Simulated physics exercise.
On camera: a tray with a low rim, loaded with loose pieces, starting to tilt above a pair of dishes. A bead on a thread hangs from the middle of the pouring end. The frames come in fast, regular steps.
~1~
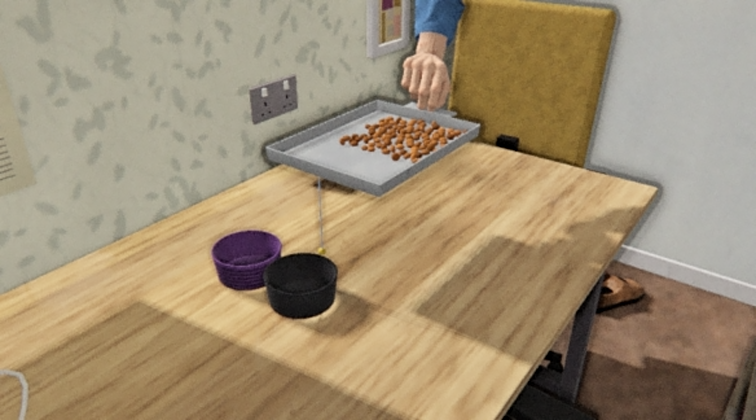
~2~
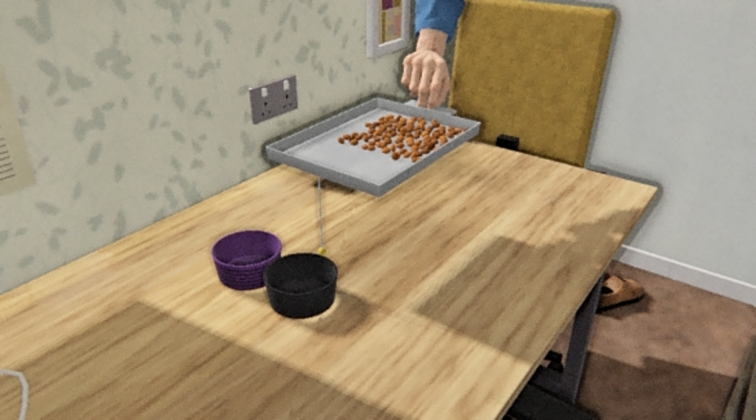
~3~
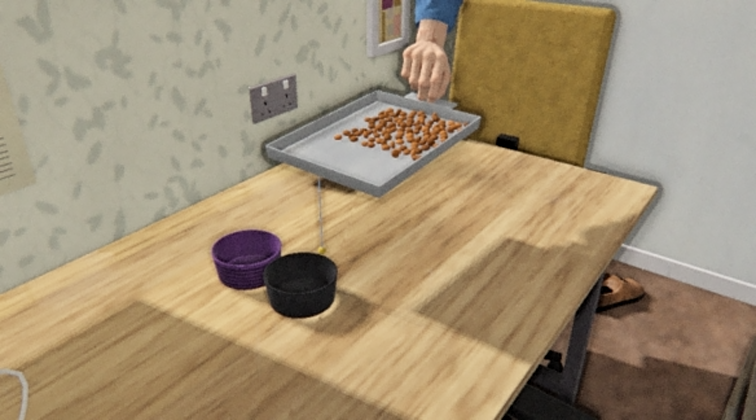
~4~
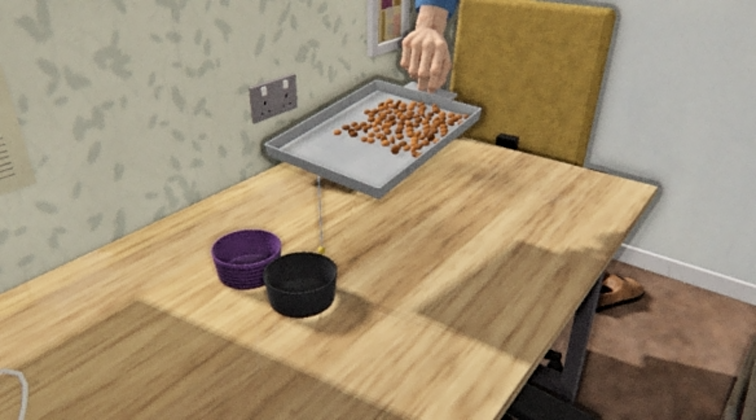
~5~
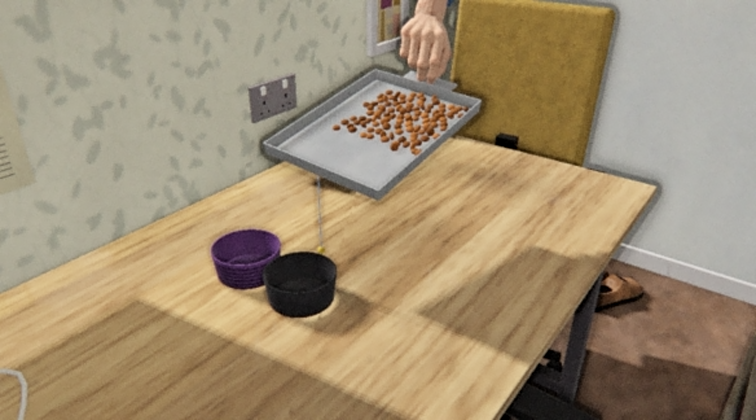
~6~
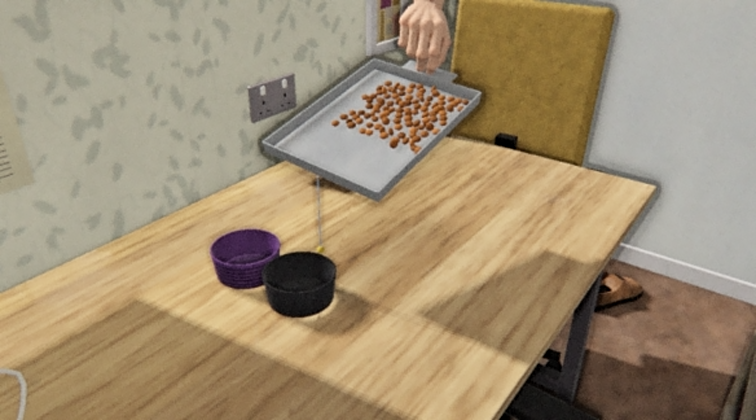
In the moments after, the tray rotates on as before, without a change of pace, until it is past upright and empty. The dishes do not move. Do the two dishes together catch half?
They take less than half between them.
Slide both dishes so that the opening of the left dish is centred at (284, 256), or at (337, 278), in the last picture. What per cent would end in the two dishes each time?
Roughly 80 per cent, and 80 per cent.
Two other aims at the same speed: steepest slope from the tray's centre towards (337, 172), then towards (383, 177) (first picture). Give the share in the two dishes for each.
In turn 50 and 0 in a hundred.
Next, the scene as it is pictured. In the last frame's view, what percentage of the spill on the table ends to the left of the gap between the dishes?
Close to 0 per cent.
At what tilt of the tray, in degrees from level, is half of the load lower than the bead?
Around 100° of tilt.
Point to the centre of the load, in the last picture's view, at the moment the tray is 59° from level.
Around (362, 171).
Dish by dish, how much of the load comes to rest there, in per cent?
Left dish near 0 in a hundred; right dish near 10.
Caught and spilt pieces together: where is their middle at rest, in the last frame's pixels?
Near (365, 317).
Soon, tray tipped steeply; nearly all on the tray; a stray few in the air.
A while on, tray tipped right over; about a third on the tray; about half outside both; a small part in the air.
Towards the end, tray tipped past a quarter turn; a small part in the right dish; nearly all outside both.
Finally, tray tipped past a quarter turn; a small part in the right dish; none in the left dish; nearly all outside both.
